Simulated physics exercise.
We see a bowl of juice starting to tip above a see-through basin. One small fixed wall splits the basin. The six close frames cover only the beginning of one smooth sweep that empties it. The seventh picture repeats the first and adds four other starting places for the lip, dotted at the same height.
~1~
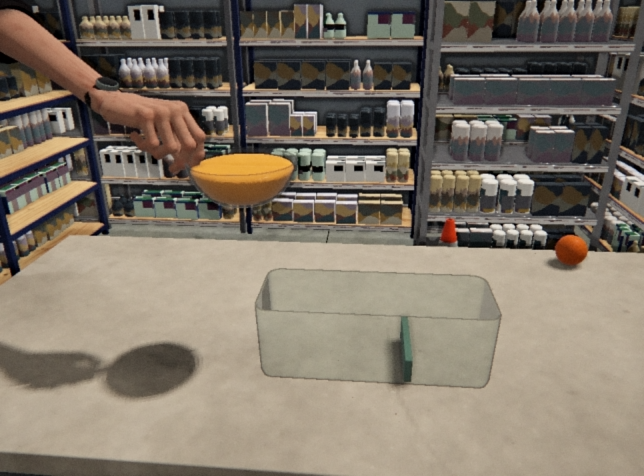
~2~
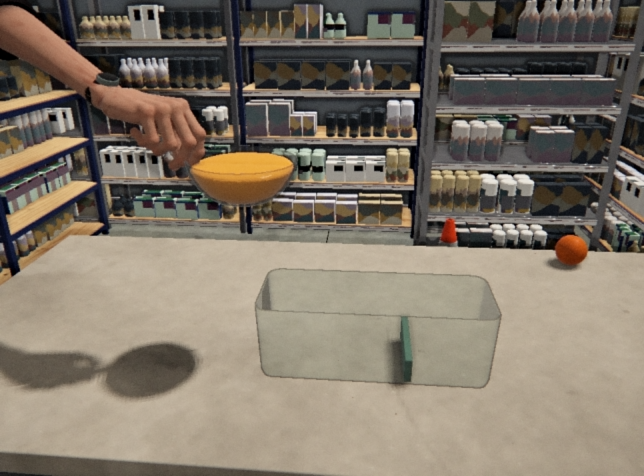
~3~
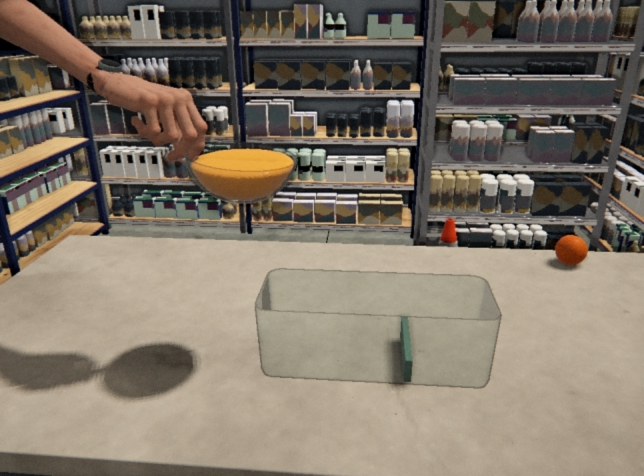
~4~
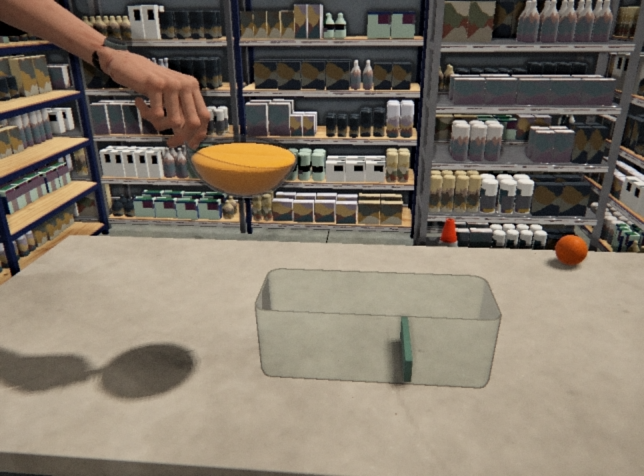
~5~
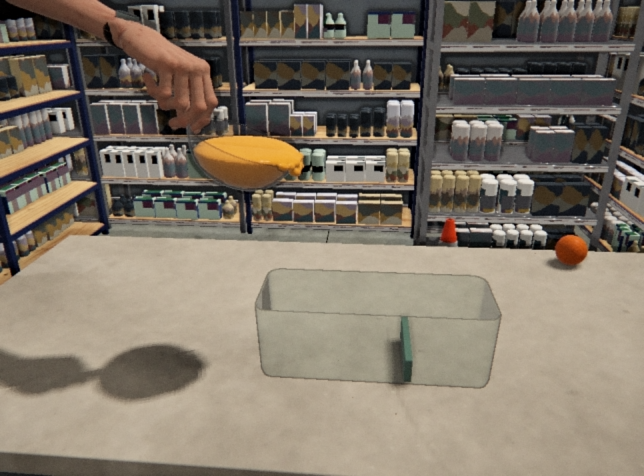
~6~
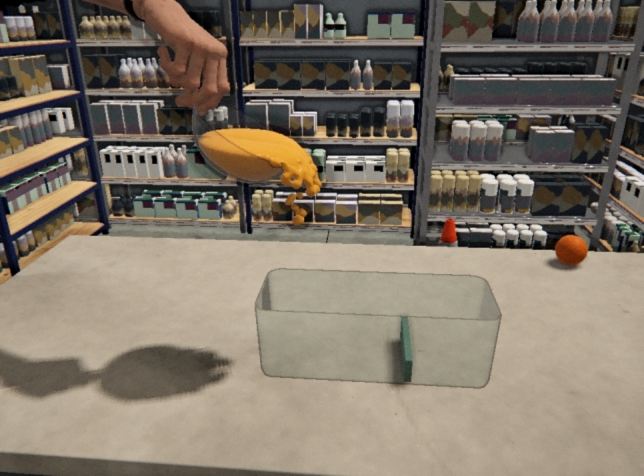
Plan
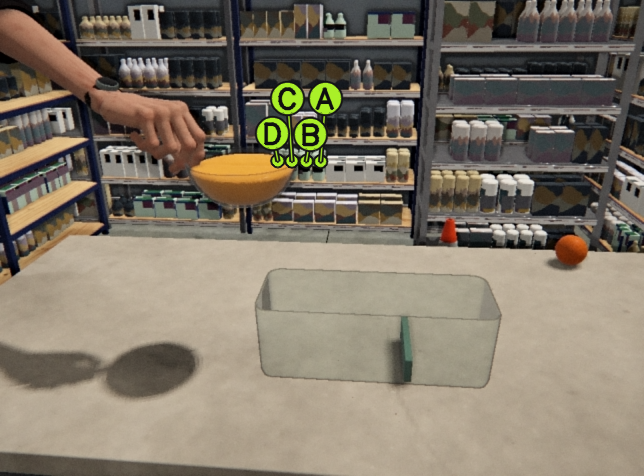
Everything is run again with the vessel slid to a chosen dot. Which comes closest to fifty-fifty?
Place A does it best.
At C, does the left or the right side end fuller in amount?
More ends on the left.
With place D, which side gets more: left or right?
The left one.
On the marked copy, A at (320, 161); B at (306, 161); C at (292, 161); D at (277, 160).
For place A, about 49 % ends left of the wall and 49 % right of it.
For place B, about 78 % ends left of the wall and 20 % right of it.
For place C, about 89 % ends left of the wall and 8 % right of it.
For place D, about 86 % ends left of the wall and 12 % right of it.
